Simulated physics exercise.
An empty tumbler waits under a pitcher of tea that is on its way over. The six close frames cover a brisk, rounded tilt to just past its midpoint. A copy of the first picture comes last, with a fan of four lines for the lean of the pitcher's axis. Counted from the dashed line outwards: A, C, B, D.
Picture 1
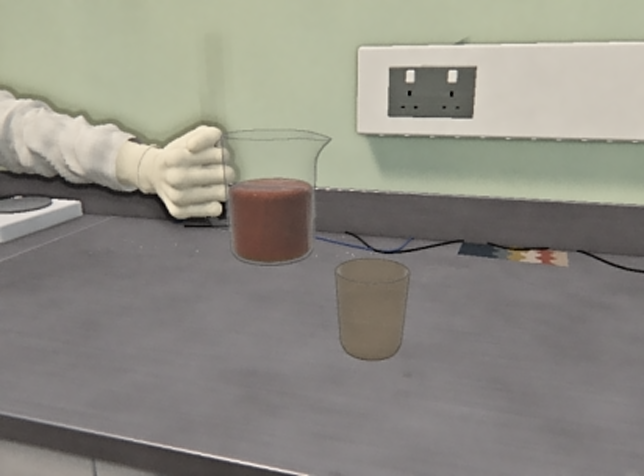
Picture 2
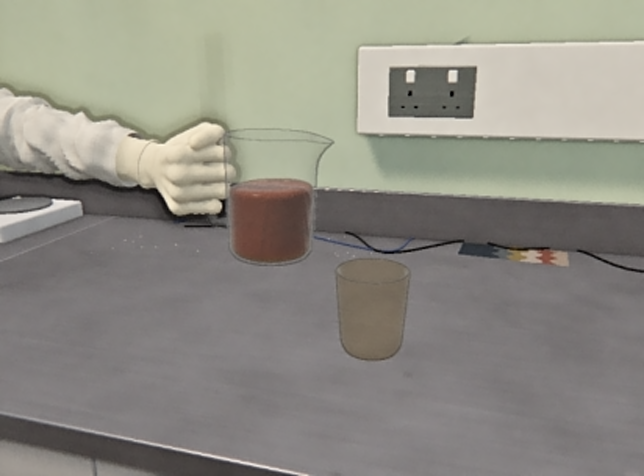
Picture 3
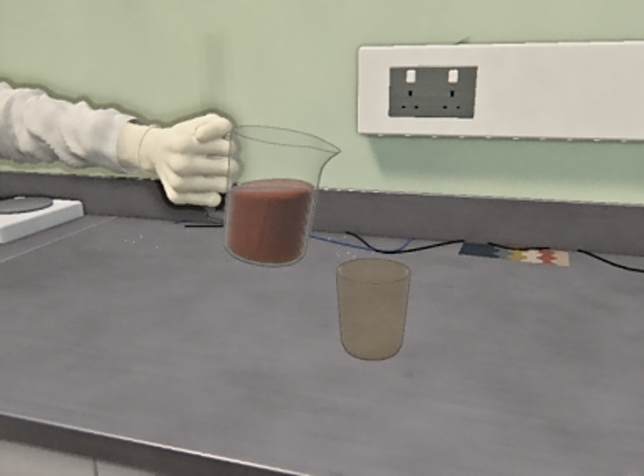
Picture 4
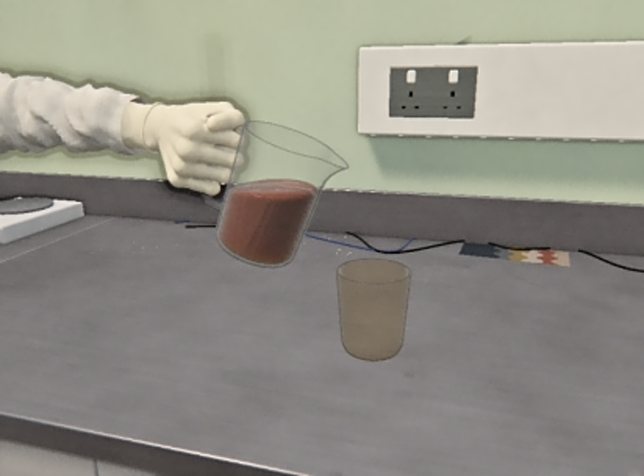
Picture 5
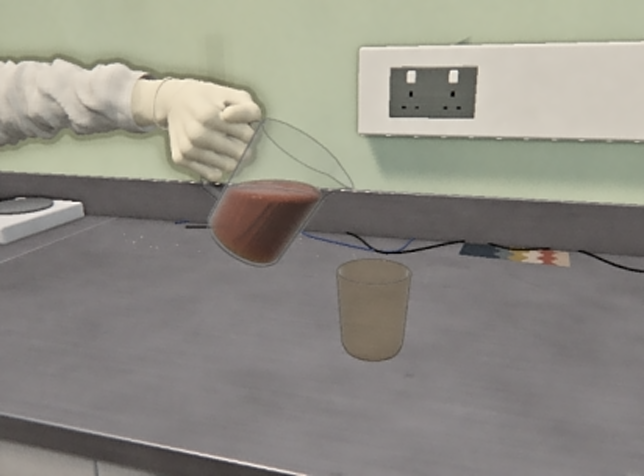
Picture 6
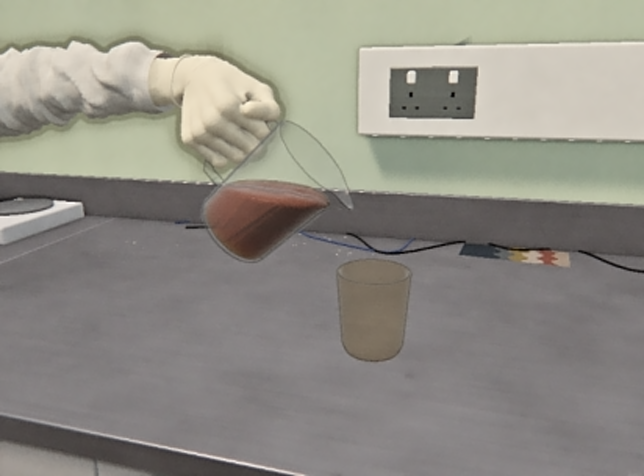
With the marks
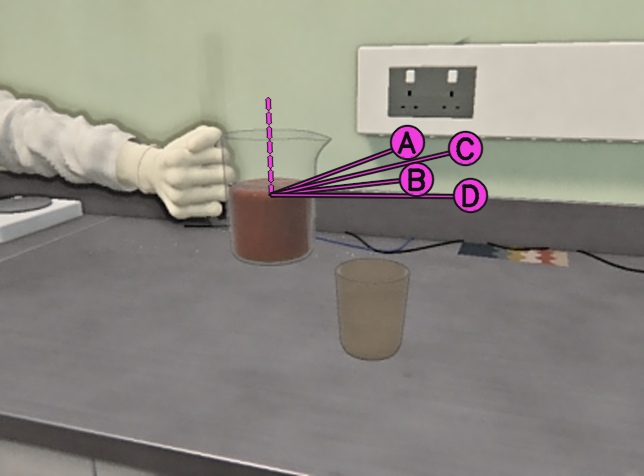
To begin with, a gloved hand holds an upright clear pitcher of reddish-brown liquid on a grey counter, left of a tumbler. The hand then rises and tilts the pitcher rightward, gradually at first, then steeply, until the liquid slants toward the lip above the tumbler, with none leaving.
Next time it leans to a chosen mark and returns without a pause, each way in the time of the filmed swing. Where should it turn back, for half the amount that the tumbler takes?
C.
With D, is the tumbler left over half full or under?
Over.
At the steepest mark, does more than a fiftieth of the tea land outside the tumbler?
Yes, it does.
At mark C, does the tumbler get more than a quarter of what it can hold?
Yes, clearly.
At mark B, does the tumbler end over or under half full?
Over.
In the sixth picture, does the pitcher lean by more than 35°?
Yes, it does.
In magenta, A at (391, 150); B at (398, 180); C at (449, 153); D at (453, 196).
With A, the tumbler ends with about 36 % of what it can hold; 3 % of the tea is spilt.
With B, the tumbler ends with about 67 % of what it can hold; 7 % of the tea is spilt.
With C, the tumbler ends with about 51 % of what it can hold; 5 % of the tea is spilt.
With D, the tumbler ends with about 78 % of what it can hold; 11 % of the tea is spilt.
